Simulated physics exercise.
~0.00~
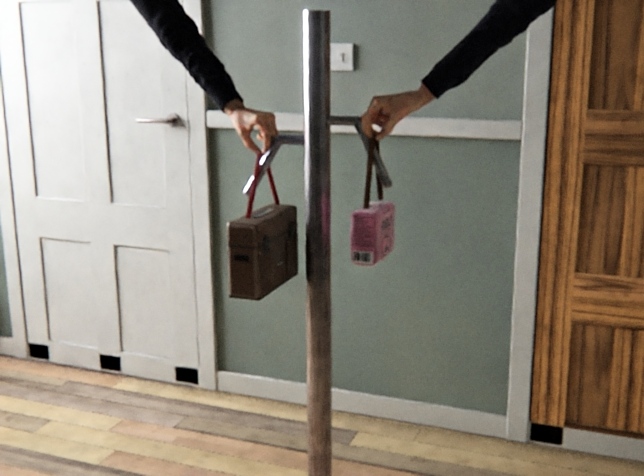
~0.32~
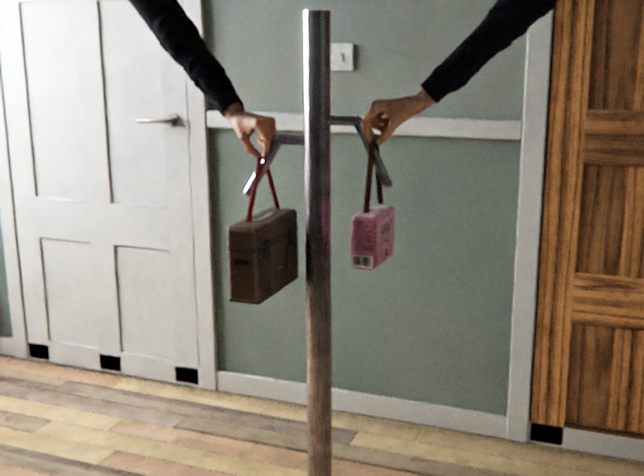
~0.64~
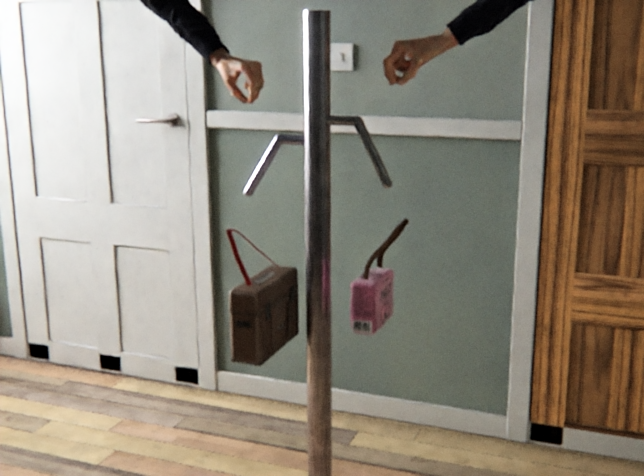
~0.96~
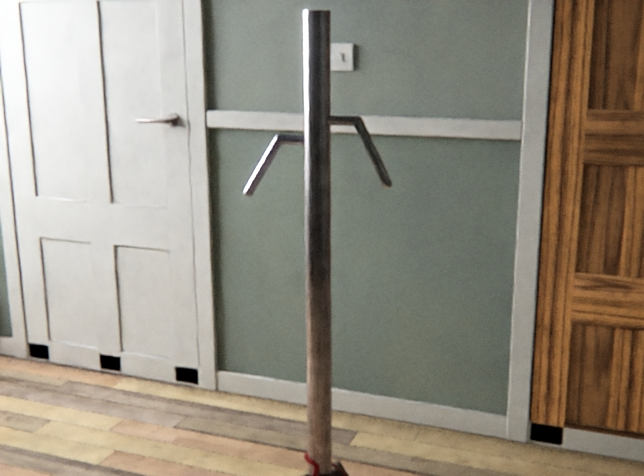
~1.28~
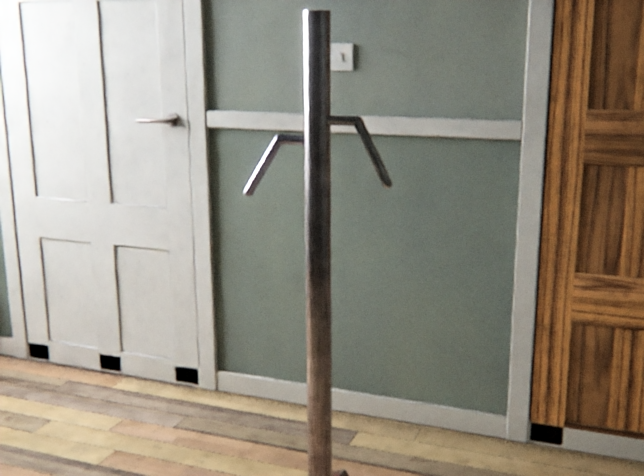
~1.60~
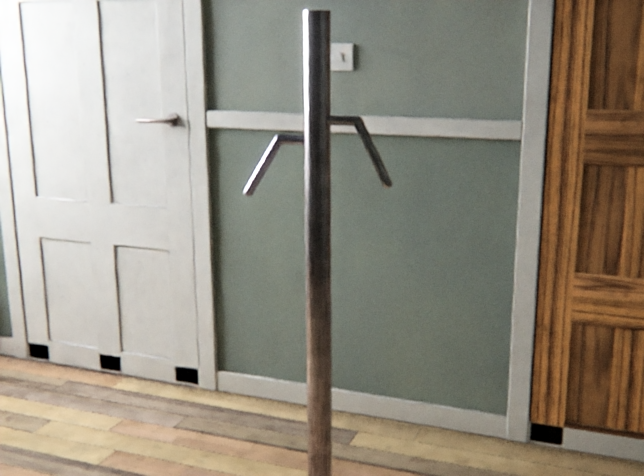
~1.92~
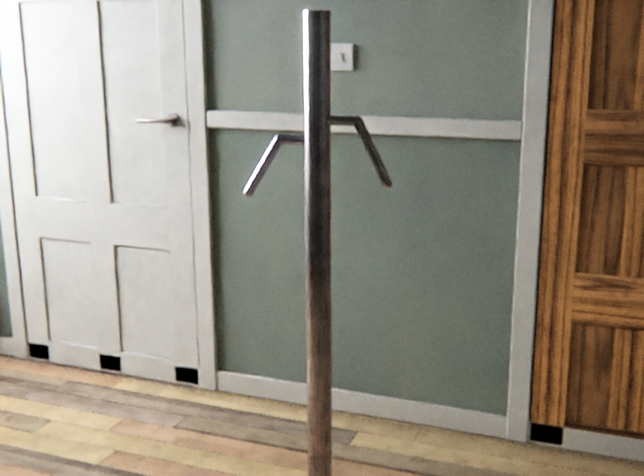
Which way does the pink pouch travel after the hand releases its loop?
The pink pouch moves down, falling away from the right peg toward the floor.
A brown case and a pink pouch hang by their loops from two hands, one on each side of a metal post with two downward-sloping pegs. The hands hold the loops at the pegs and lower the two things very slightly. Then both hands let go and draw back upward, and the case and the pouch fall together, their loops clear of the pegs. The pouch drops out of sight, while a bit of the case shows briefly at the foot of the post before it too disappears. The post is left standing still with both pegs empty.
